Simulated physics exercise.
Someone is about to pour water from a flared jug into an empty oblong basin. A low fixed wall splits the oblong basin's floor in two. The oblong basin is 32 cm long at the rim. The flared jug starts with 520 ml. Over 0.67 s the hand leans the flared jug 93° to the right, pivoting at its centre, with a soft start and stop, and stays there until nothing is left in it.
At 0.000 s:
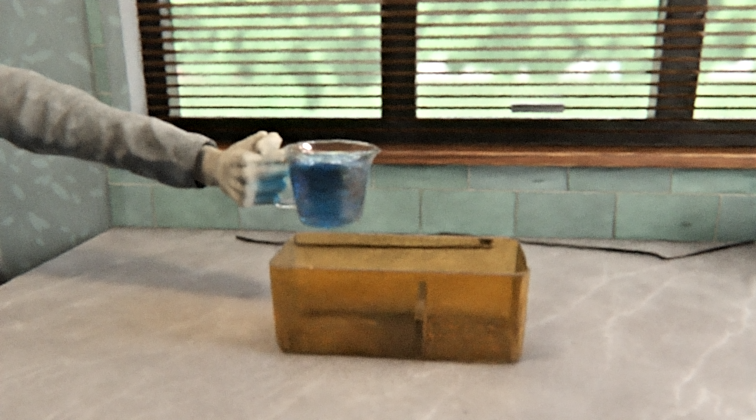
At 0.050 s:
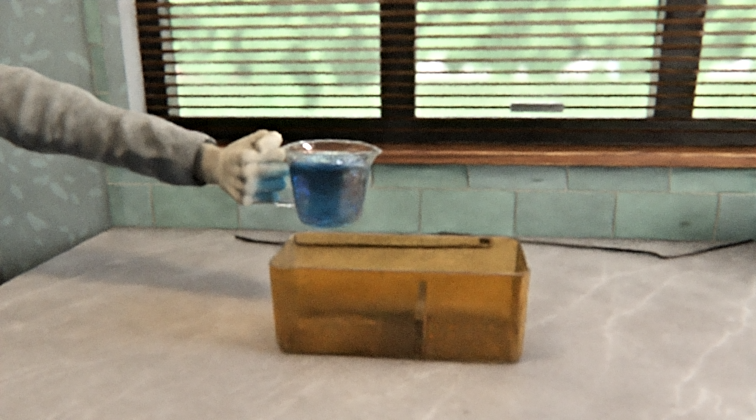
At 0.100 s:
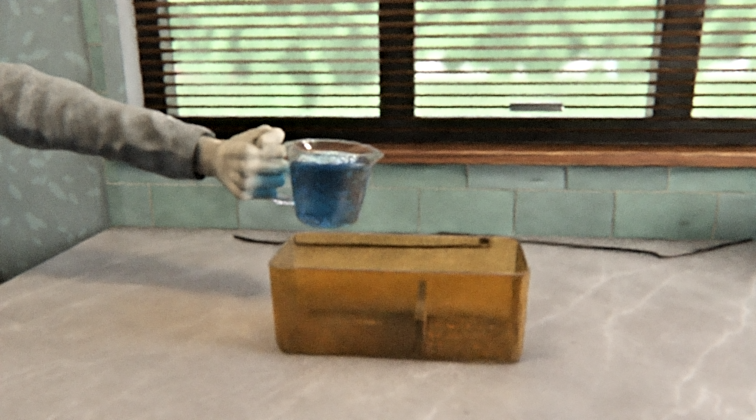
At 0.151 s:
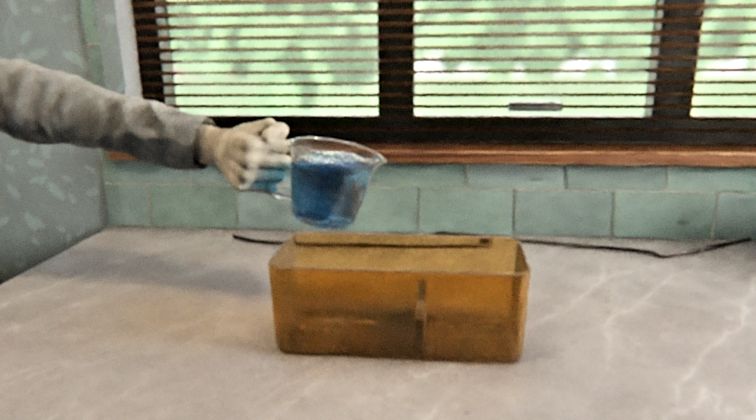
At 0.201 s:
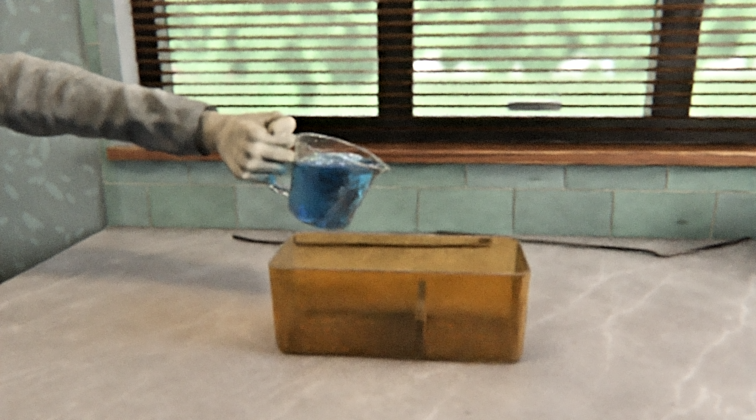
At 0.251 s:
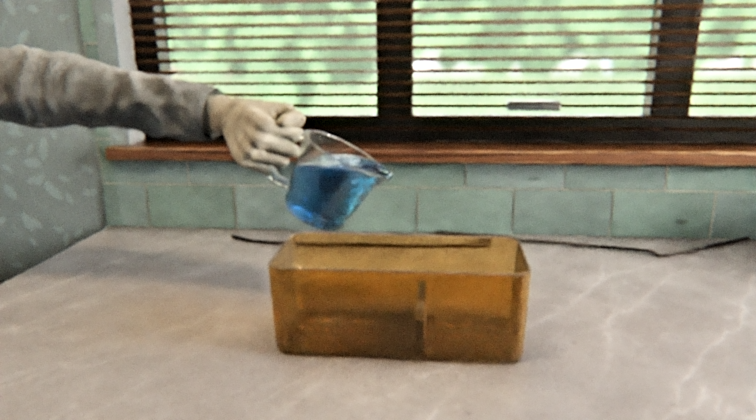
A hand slowly leans a clear jug of blue water rightward above an oblong amber basin.
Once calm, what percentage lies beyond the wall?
The far part has some 40 per cent.
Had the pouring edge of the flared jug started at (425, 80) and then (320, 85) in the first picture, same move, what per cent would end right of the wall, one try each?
In turn about 85 and 5 per cent.
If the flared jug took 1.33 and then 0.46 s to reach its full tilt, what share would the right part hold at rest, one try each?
First 55, then 35 per cent.
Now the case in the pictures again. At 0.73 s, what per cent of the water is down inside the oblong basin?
Near 80 in a hundred.
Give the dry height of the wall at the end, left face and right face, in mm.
Some 38 mm on the left and 38 mm on the right.
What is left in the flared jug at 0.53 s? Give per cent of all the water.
Near 52 in a hundred.
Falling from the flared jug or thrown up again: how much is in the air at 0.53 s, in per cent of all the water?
Near 20 in a hundred.
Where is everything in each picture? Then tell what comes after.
In the first picture, it leans 0°; its right rim is at (381, 150); the water meets the walls at (292, 158) and (370, 159); the oblong basin's rim runs from (281, 249) to (524, 257); the wall's top is at (421, 300).
In the second picture, it leans 1°; its right rim is at (382, 151); the water meets the walls at (292, 157) and (371, 159).
In the third picture, it leans 5°; its right rim is at (384, 154); the water meets the walls at (293, 157) and (372, 161).
In the fourth picture, it leans 11°; its right rim is at (387, 160); the water meets the walls at (295, 156) and (375, 161).
In the fifth picture, it leans 19°; its right rim is at (389, 169); the water meets the walls at (298, 159) and (383, 165).
In the sixth picture, it leans 29°; its right rim is at (391, 179); the water meets the walls at (299, 163) and (387, 172); 1 per cent is over the edge.
After 0.53 s the tilt is 83° and 51 per cent is still to pour, 10 is left of the wall and 19 right of it.
After 0.73 s the tilt is 93° and 13 per cent is still to pour, 42 is left of the wall and 38 right of it.
After 0.94 s the tilt is 93° and 2 per cent is still to pour, 57 is left of the wall and 40 right of it.
After 1.17 s the tilt is 93° and 0 per cent is still to pour, 59 is left of the wall and 40 right of it.
In the end 60 per cent lies left of the wall, 40 right of it and 0 outside.
